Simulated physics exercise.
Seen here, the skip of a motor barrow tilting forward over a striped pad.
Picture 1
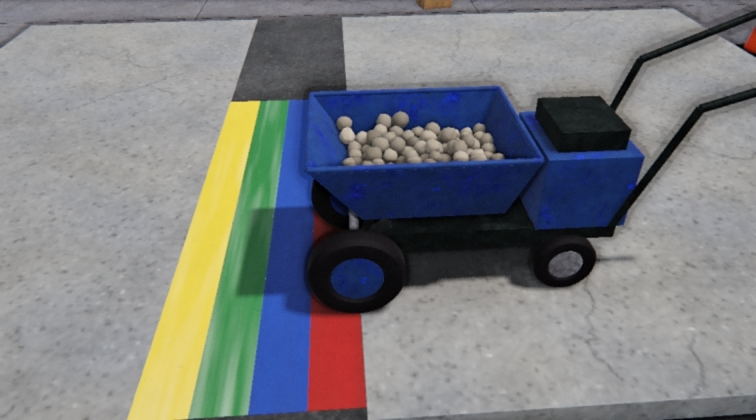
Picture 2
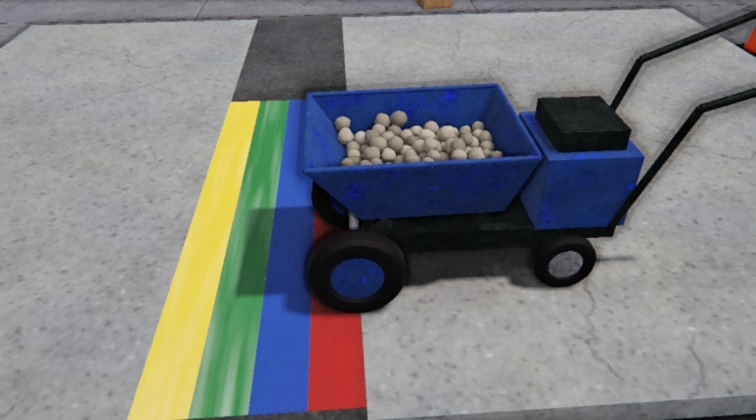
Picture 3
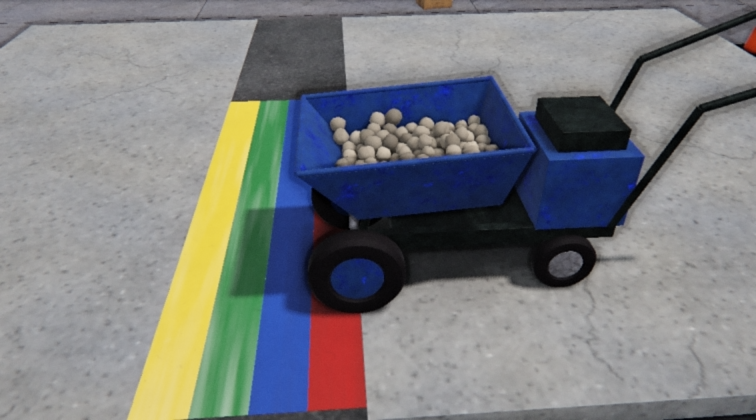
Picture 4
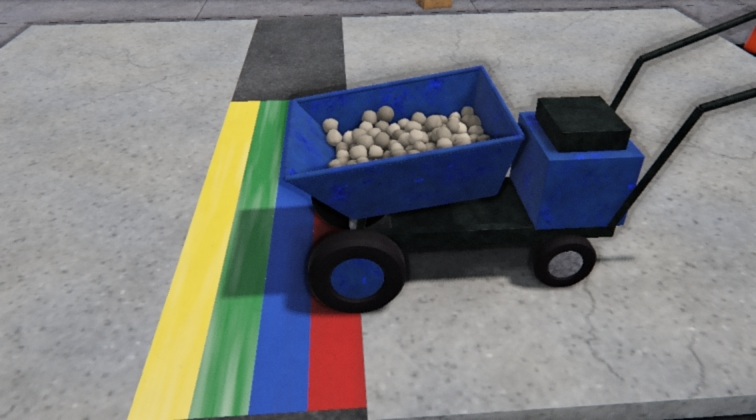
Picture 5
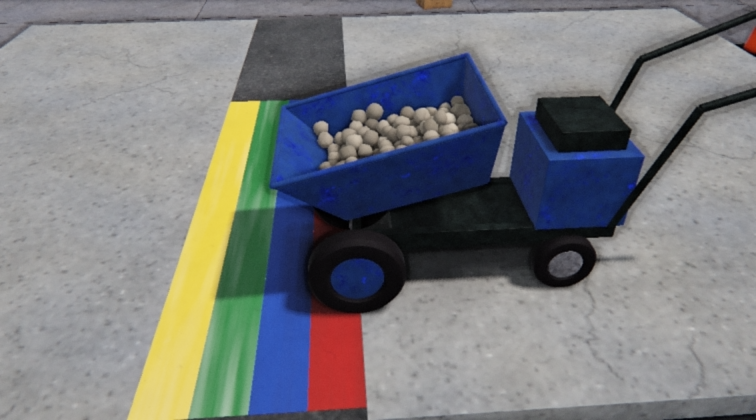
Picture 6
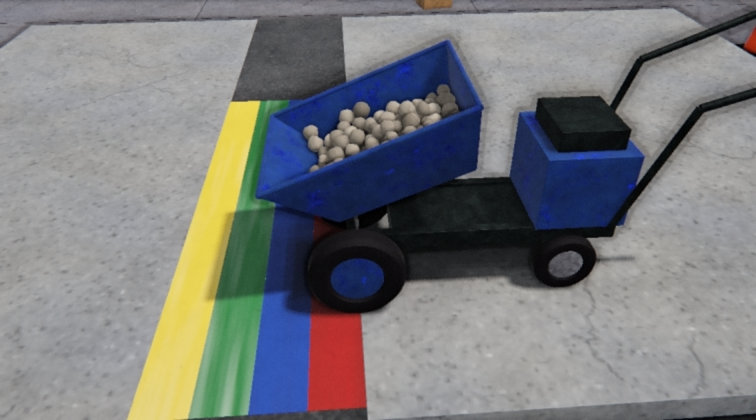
On a pale concrete surface, a blue motor barrow stands with its level skip full of river pebbles beside yellow, green, blue and red strips. The skip begins tilting forward to the left, barely at first, then more clearly as its rear end rises, while the wheels stay still and the pebbles remain inside.
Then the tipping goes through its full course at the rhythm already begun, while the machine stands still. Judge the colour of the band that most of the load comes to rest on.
Most of it rests on the yellow band.
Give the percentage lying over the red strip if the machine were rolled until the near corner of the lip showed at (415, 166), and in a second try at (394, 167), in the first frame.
The first gives 10 %, the second 0 %.
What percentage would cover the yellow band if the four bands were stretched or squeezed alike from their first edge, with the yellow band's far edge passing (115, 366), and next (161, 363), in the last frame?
First 40 in a hundred, then 40 in a hundred.
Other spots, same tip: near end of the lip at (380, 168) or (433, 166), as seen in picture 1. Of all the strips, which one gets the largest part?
I would say the strip in green the first time, then blue the next.
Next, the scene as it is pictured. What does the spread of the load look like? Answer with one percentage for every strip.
The red strip gets close to 0, the blue strip close to 0, the green strip close to 15 and the yellow strip close to 40.
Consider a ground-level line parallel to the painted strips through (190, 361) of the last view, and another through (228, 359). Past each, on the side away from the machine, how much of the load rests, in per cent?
Respectively 70 and 90 %.
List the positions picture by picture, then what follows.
Lip of the skip at (307, 171), level; top of the load at (412, 156), river pebbles; red strip at (336, 346); blue strip at (283, 349); green strip at (229, 353); yellow strip at (175, 356), in the first frame.
Lip of the skip at (305, 172), tipped barely; top of the load at (419, 146), in the second frame.
Lip of the skip at (297, 175), tipped barely; top of the load at (428, 145), in the third frame.
Lip of the skip at (286, 179), tipped a little; top of the load at (439, 136), in the fourth frame.
Lip of the skip at (272, 187), tipped clearly; top of the load at (444, 134), in the fifth frame.
Lip of the skip at (258, 197), tipped clearly; top of the load at (429, 124); red strip at (336, 346); blue strip at (283, 349); green strip at (229, 353); yellow strip at (175, 356), in the sixth frame.
Soon after the last picture, skip tipped steeply; all in the skip.
A little later, skip tipped right over; about half in the skip; a small part over the green strip; about a third over the yellow strip; a small part off the paint.
Later still, skip tipped right over; a small part in the skip; a small part over the green strip; about a third over the yellow strip; about a third off the paint.
At rest, skip tipped right over; a small part in the skip; none over the red strip; none over the blue strip; a small part over the green strip; about half over the yellow strip; about a third off the paint.
